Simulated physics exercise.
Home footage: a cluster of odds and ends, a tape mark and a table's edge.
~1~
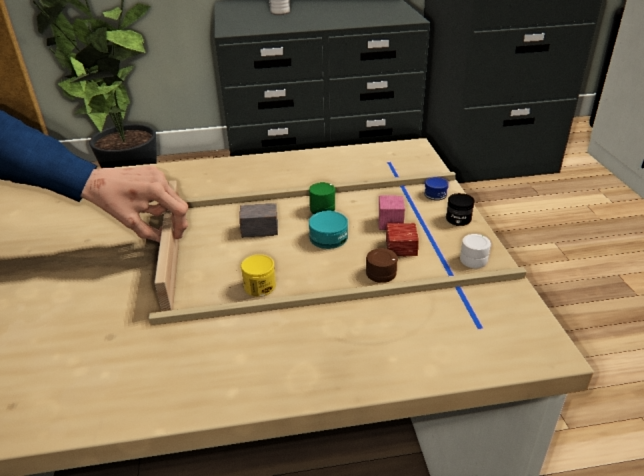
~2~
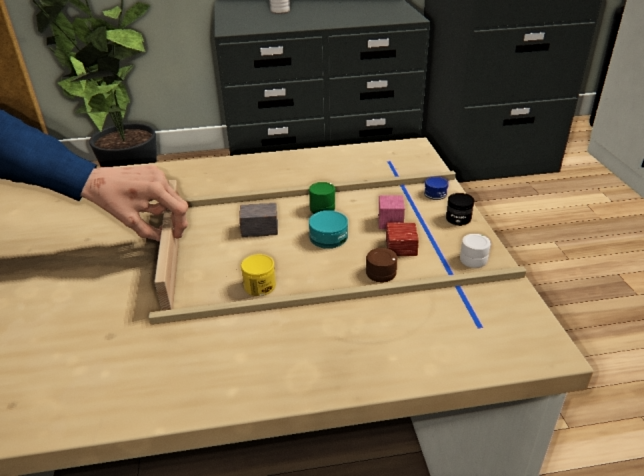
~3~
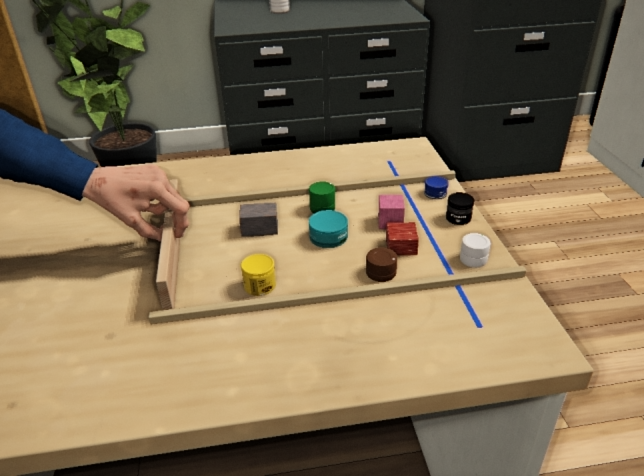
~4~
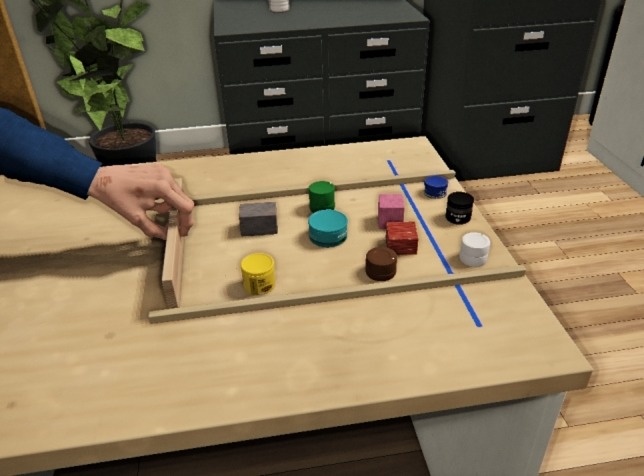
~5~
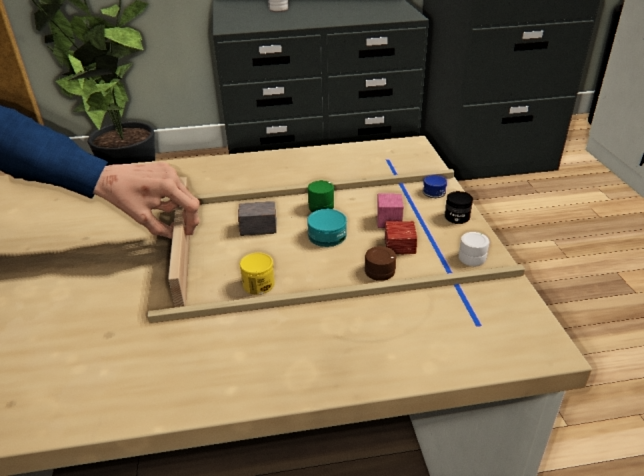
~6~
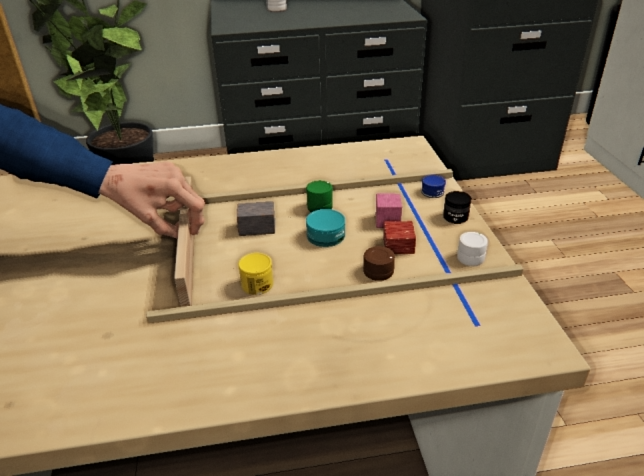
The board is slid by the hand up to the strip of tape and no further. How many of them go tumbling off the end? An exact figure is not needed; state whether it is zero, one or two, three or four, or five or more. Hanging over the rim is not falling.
The number falling off is one or two.
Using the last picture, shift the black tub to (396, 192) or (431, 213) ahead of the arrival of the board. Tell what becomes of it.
In turn it holds its place, then goes down.
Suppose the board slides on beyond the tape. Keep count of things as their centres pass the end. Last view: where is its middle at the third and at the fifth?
At (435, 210) for the third, at (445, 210) for the fifth.
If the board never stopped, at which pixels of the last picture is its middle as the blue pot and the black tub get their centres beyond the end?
Approx. (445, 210) for the first, approx. (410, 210) for the second.
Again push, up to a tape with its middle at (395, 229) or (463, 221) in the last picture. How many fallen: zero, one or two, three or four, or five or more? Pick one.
Not one; five or more.
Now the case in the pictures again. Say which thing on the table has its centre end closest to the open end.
The white lid is foremost.
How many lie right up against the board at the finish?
The count in contact is 4.
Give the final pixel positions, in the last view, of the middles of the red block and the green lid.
First (463, 235), then (419, 185).
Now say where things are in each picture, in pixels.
In the first frame, black tub (460, 210); blue pot (436, 189); white lid (475, 251); board (170, 241); tape (425, 228).
In the second frame, blue pot (436, 188); pink block (391, 212).
In the third frame, white lid (475, 251); brown lid (381, 264).
In the fourth frame, black tub (459, 208); red block (402, 238).
In the fifth frame, blue pot (435, 186); turquoise tub (327, 228).
In the sixth frame, black tub (457, 208); blue pot (433, 186); white lid (472, 249); board (187, 236); tape (422, 225).
Soon after, none off yet; black tub at rest near (457, 208); blue pot at rest near (433, 186); white lid at rest near (472, 249).
At rest, the number that fall off is one or two; fallen, black tub.
